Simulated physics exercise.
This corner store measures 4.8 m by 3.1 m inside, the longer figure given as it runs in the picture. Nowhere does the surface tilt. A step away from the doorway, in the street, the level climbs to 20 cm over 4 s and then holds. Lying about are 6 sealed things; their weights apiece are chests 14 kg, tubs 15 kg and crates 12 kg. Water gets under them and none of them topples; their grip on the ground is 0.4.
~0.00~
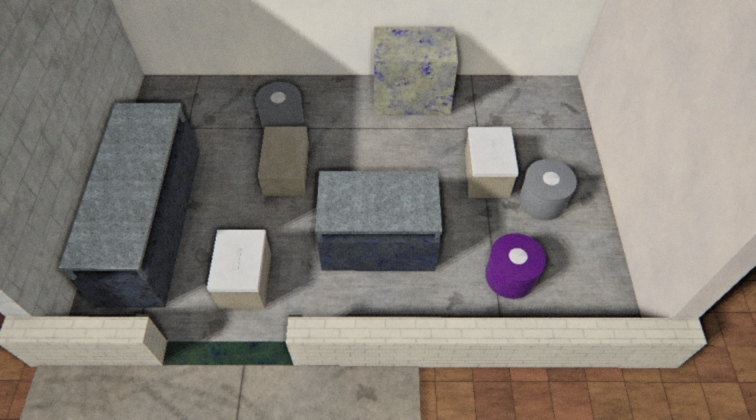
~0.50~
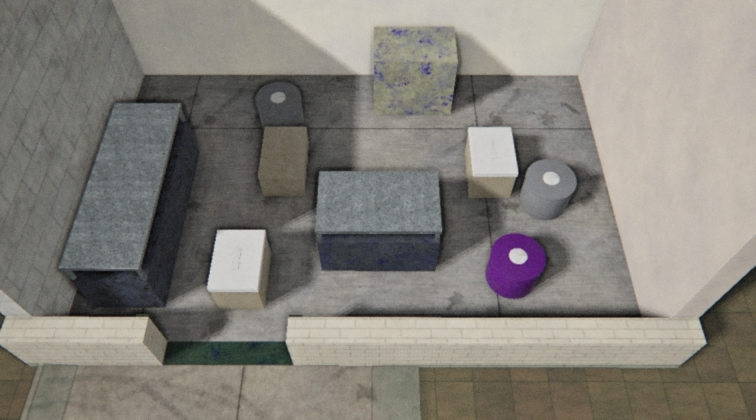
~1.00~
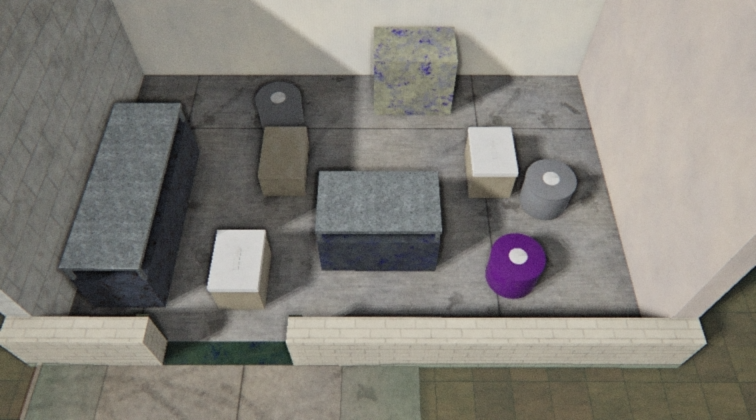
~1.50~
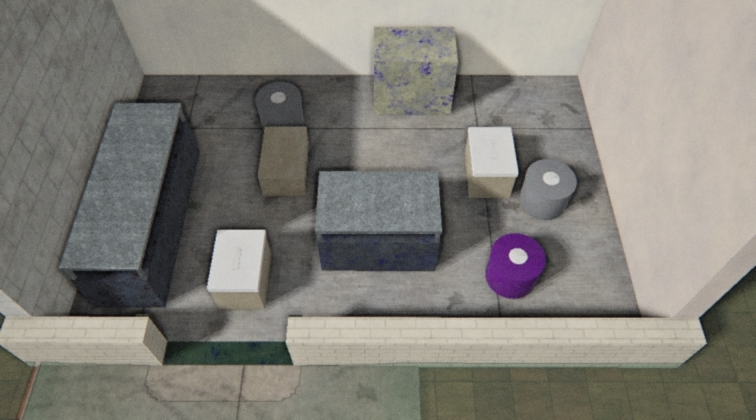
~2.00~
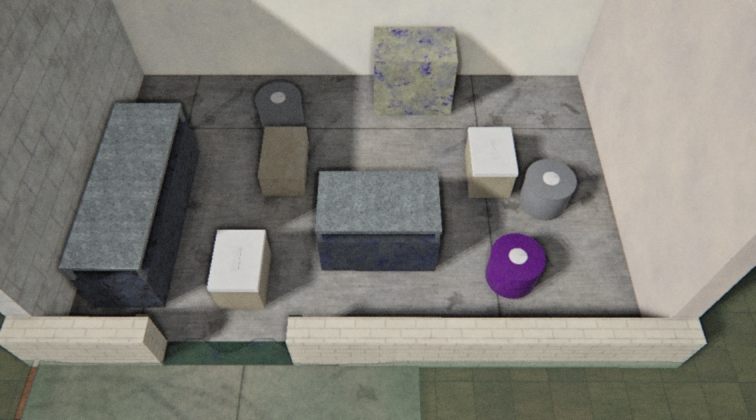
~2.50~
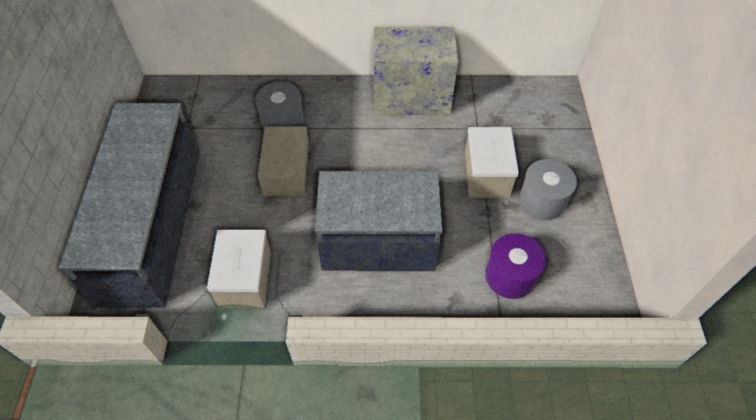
Murky green water spreads over the paving outside the room and reaches the doorway.
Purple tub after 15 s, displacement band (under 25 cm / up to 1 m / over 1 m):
Up to 1 m.
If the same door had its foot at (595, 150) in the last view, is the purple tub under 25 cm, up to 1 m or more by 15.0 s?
The purple tub goes a bit.
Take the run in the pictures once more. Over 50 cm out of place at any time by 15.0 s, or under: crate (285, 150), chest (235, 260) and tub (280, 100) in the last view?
Well, in sequence it's farther, farther, farther.
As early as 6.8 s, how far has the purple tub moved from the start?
By then it has shifted roughly 0 cm.
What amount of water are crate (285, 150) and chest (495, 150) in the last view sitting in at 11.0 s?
Depths: Near 7 cm, then near 6 cm.
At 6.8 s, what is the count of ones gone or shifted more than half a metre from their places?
By that point, 2.
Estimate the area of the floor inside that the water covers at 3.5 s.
Roughly 2.0 m2.
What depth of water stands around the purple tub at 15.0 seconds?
Somewhere close to 10 cm.
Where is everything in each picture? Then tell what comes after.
In the first picture, the purple tub at (518, 257), on the bottom; water covers 0.0 m2; 0 of 6 have shifted.
In the second picture, the purple tub at (518, 257) rests on the ground; 0.0 m2 under water; 0 of 6 have shifted.
In the third picture, the purple tub at (518, 257), on the bottom; 0.0 m2 under water; 0 of 6 have shifted.
In the fourth picture, the purple tub at (518, 257), on the bottom; water covers 0.0 m2; 0 of 6 have shifted.
In the fifth picture, the purple tub at (518, 257) rests on the ground; water covers 0.0 m2; 0 of 6 have shifted.
In the sixth picture, the purple tub at (518, 257) rests on the ground; 0.3 m2 under water; 0 of 6 have shifted.
After 3.5 s the purple tub is near (518, 257), 0.0 m from its start, aground; 0 afloat.
After 6.8 s the purple tub is near (518, 257), 0.0 m from its start, aground; 2 afloat.
After 11.0 s the purple tub is near (518, 257), 0.0 m from its start, aground; 3 afloat.
After 15.0 s the purple tub is near (462, 268), 0.5 m from its start, afloat; 6 afloat.
